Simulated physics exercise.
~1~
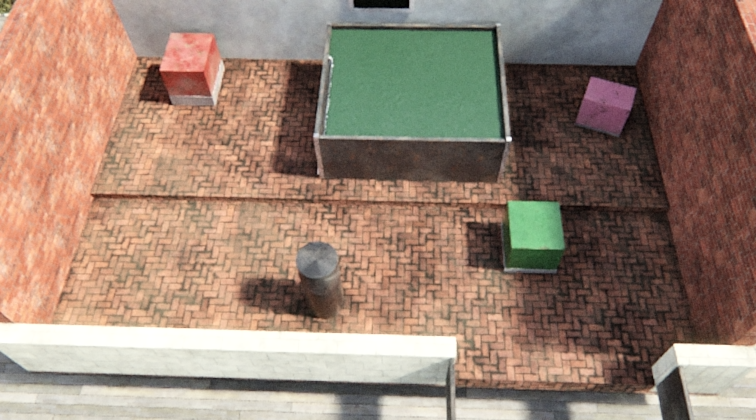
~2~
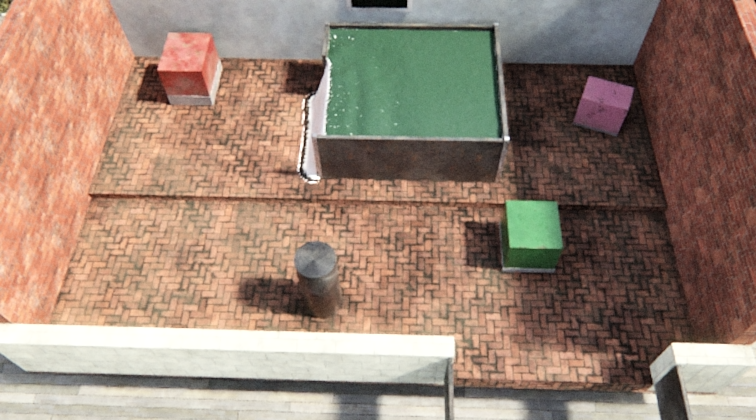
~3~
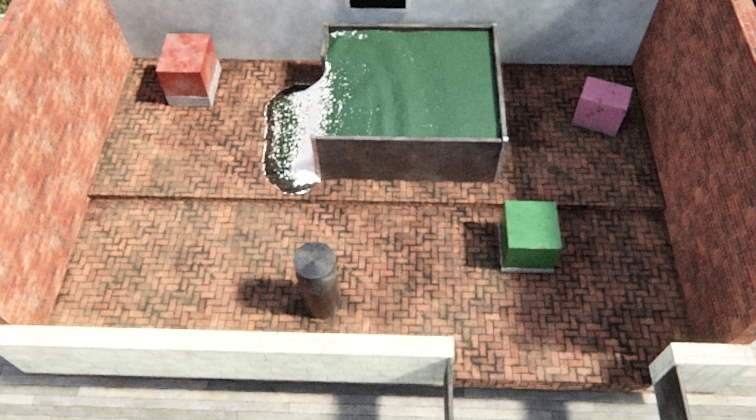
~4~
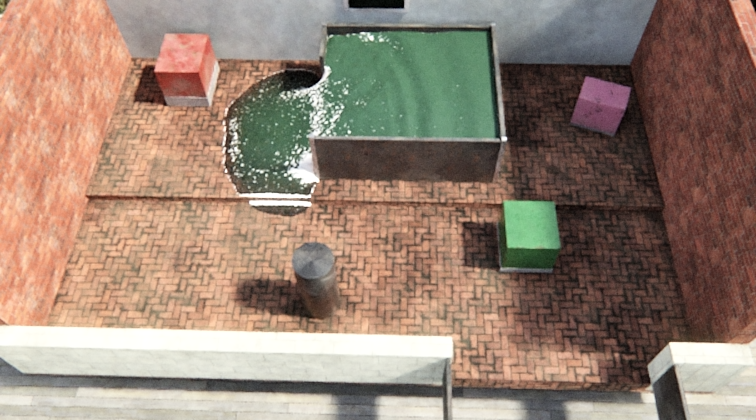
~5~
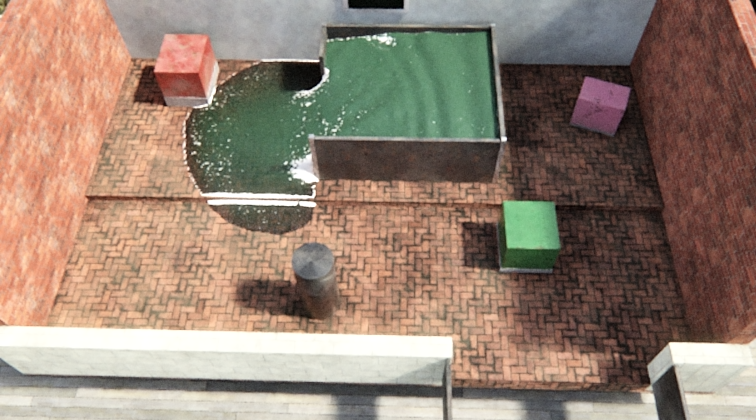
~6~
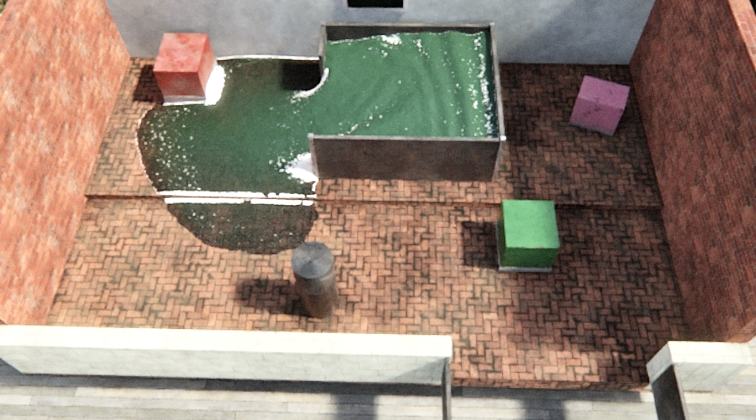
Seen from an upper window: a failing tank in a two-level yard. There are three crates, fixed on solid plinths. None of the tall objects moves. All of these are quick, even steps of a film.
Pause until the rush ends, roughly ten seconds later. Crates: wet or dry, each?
In the end the green crate will be touched; the red crate will be touched; the pink crate will be touched.
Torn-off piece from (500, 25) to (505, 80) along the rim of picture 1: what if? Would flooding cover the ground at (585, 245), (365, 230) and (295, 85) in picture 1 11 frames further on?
Sodden, then spared, then spared.
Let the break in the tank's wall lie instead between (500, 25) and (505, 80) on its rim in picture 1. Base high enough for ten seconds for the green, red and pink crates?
The green crate gets drenched; the red crate stays untouched; the pink crate gets drenched.
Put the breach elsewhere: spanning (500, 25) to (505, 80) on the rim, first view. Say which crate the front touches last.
The crate marked red, by my reading.
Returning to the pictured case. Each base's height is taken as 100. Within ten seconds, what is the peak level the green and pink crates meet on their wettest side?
Taking them in the order asked, 260 percent and 210 percent.
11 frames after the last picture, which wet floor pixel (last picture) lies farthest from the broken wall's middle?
The flood front should get to about (38, 347).
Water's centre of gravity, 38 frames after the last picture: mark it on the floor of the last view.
The water's centre sits above (287, 193).
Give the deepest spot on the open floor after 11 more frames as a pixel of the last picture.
I'd say near (38, 347).
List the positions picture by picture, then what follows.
In the first frame, still water in the tank at (413, 82).
In the second frame, the front is at (315, 180), out from the gap at (325, 120).
In the third frame, water pours out at (324, 124) and has run to (287, 93).
In the fourth frame, the front is at (235, 106), out from the gap at (323, 126).
In the fifth frame, the front is at (189, 123), out from the gap at (323, 126).
In the sixth frame, water pours out at (322, 125) and has run to (148, 118).
A moment on, water covers 35 % of the floor; the green crate not reached, the red crate water round its plinth, the pink crate not reached.
Next, water covers 40 % of the floor; the green crate not reached, the red crate water round its plinth, the pink crate not reached.
Then, water covers 50 % of the floor; the green crate not reached, the red crate water round its plinth, the pink crate not reached.
Later, water covers 85 % of the floor; the green crate water round its plinth, the red crate water round its plinth, the pink crate water round its plinth.
In the end, water covers 100 % of the floor; the green crate was topped, the red crate was topped, the pink crate was topped.
